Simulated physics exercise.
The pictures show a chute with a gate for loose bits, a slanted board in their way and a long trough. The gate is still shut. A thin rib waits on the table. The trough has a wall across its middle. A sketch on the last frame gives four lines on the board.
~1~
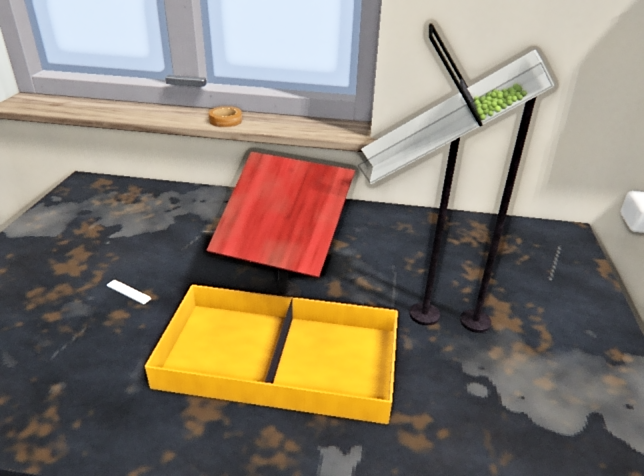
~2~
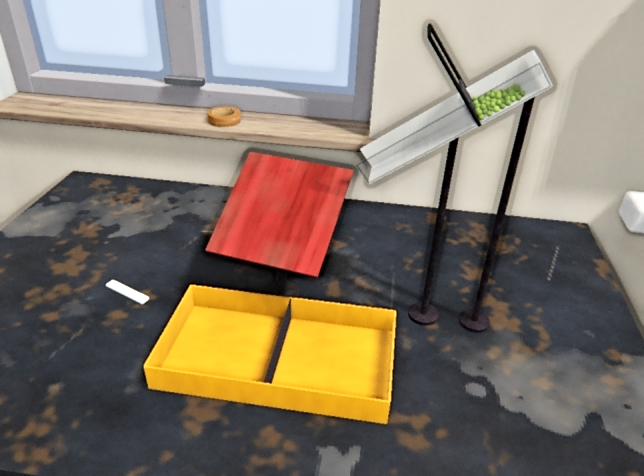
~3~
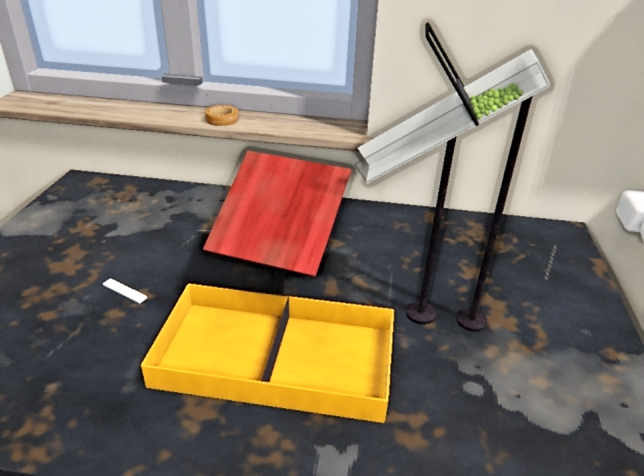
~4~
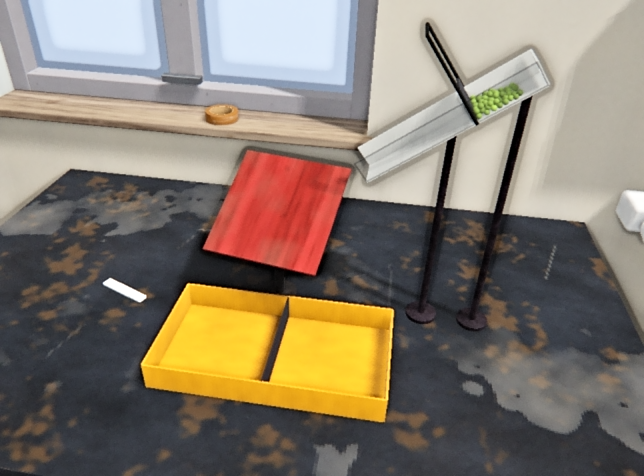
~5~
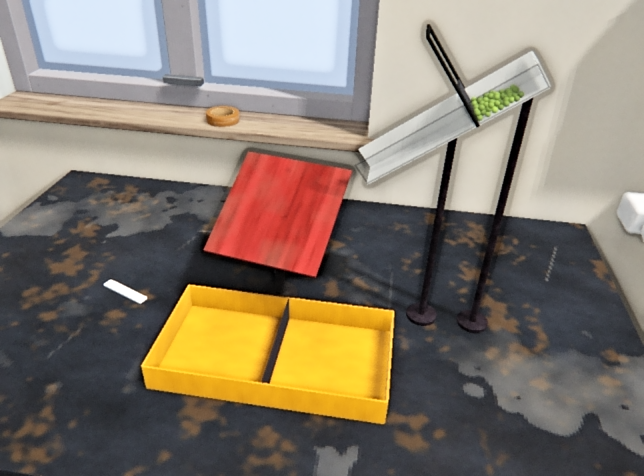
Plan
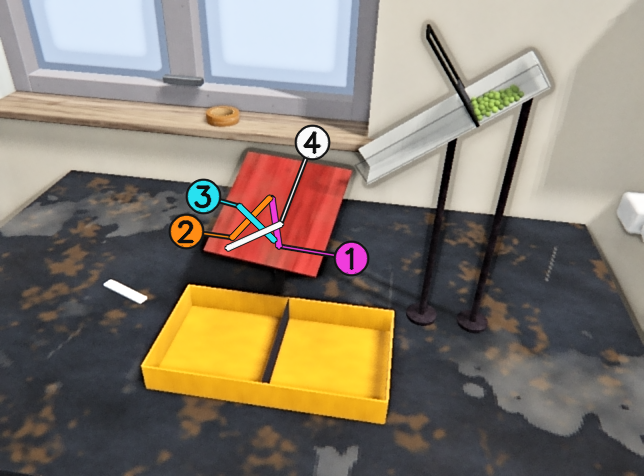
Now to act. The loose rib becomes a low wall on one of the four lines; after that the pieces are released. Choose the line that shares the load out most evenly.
1 is best.
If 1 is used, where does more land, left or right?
The left half.
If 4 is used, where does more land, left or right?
Left.
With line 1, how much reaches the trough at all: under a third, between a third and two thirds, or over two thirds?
Line 1 gives over two thirds.
On the marked copy, line 1 from (271, 198) to (278, 246); line 2 from (269, 198) to (232, 237); line 3 from (239, 206) to (273, 240); line 4 from (280, 224) to (228, 247).
With 1, of what is caught, about two thirds in the left half, about a third in the right.
With 2, of what is caught, nearly all in the left half, a small part in the right.
With 3, of what is caught, most in the left half, about a quarter in the right.
With 4, of what is caught, nearly all in the left half, a small part in the right.
